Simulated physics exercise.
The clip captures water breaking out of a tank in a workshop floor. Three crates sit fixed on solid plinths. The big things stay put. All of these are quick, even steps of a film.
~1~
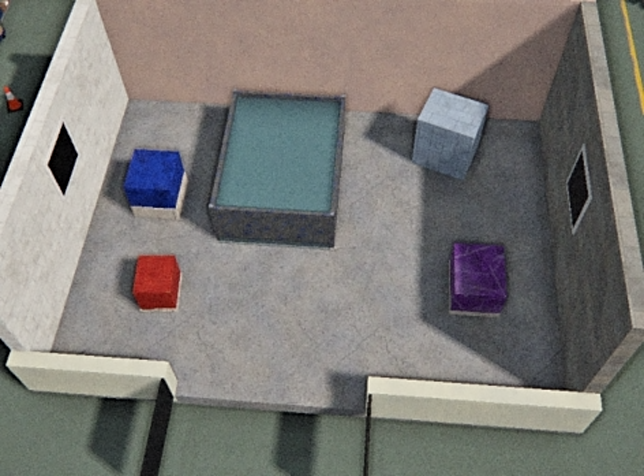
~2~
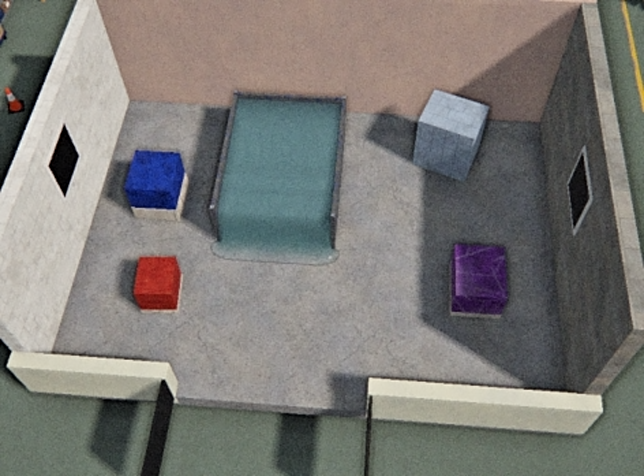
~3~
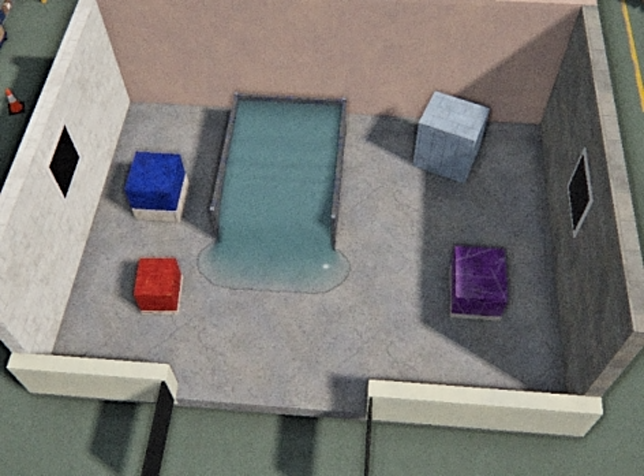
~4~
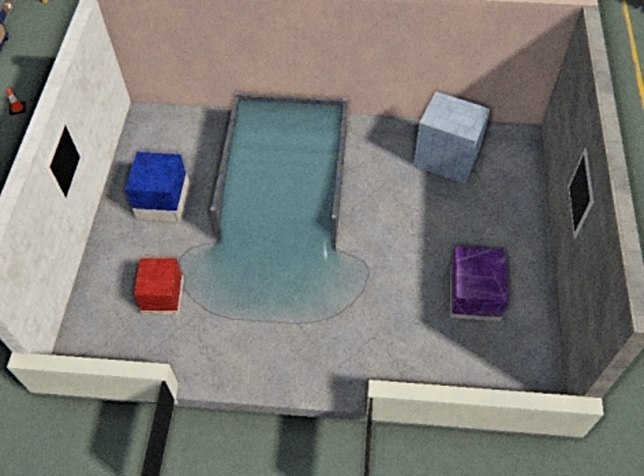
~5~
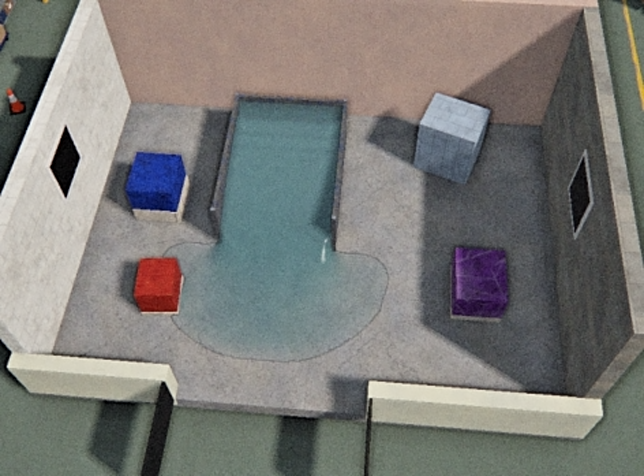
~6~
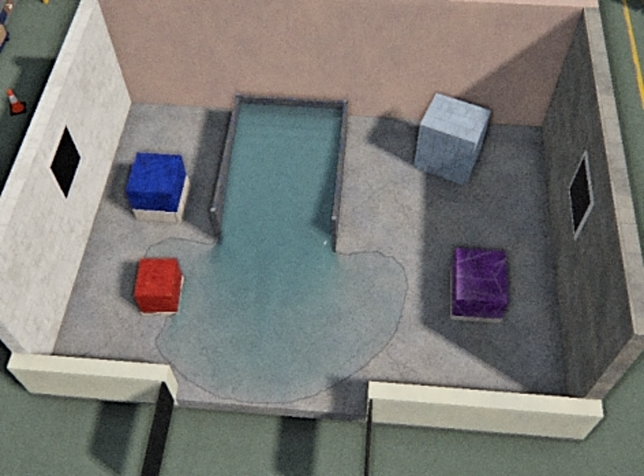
Water pours from the near end of an open grey tank in a walled workshop, seen from high above by a still camera. Blue and red blocks sit to the left, with a pale grey block and a purple one to the right. The near side of the tank gives way, and the teal water spreads forward in a widening rounded sheet, passing beside the red block and nearing the front opening.
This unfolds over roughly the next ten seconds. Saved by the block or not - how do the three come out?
Result: Red crate: Too low; purple crate: High enough; blue crate: High enough.
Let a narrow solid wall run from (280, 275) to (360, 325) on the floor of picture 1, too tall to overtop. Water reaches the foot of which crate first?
The red-painted one is first.
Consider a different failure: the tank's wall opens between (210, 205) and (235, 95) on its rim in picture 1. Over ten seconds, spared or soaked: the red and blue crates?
The red crate is reached; the blue crate is reached.
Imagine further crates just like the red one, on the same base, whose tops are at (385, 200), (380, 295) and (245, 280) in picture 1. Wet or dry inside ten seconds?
Going in order, the first crate remains untouched, the second gets reached, while the third gets reached.
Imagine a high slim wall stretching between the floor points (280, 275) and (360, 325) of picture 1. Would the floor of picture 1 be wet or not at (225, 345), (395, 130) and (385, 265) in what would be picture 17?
One by one: Soaked, spared, soaked.
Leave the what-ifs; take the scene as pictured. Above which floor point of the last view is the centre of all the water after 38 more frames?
(289, 254).
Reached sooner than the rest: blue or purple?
Answer: The purple-painted one.
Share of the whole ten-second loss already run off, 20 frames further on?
Roughly 70 percent.
A moment on, water covers 35 % of the floor; the red crate water round its plinth, the purple crate water round its plinth, the blue crate not reached.
Next, water covers 40 % of the floor; the red crate water round its plinth, the purple crate water round its plinth, the blue crate not reached.
Then, water covers 50 % of the floor; the red crate water round its plinth, the purple crate water round its plinth, the blue crate water round its plinth.
Later, water covers 70 % of the floor; the red crate water round its plinth, the purple crate water round its plinth, the blue crate water round its plinth.
In the end, water covers 90 % of the floor; the red crate was topped, the purple crate stayed above the water, the blue crate stayed above the water.
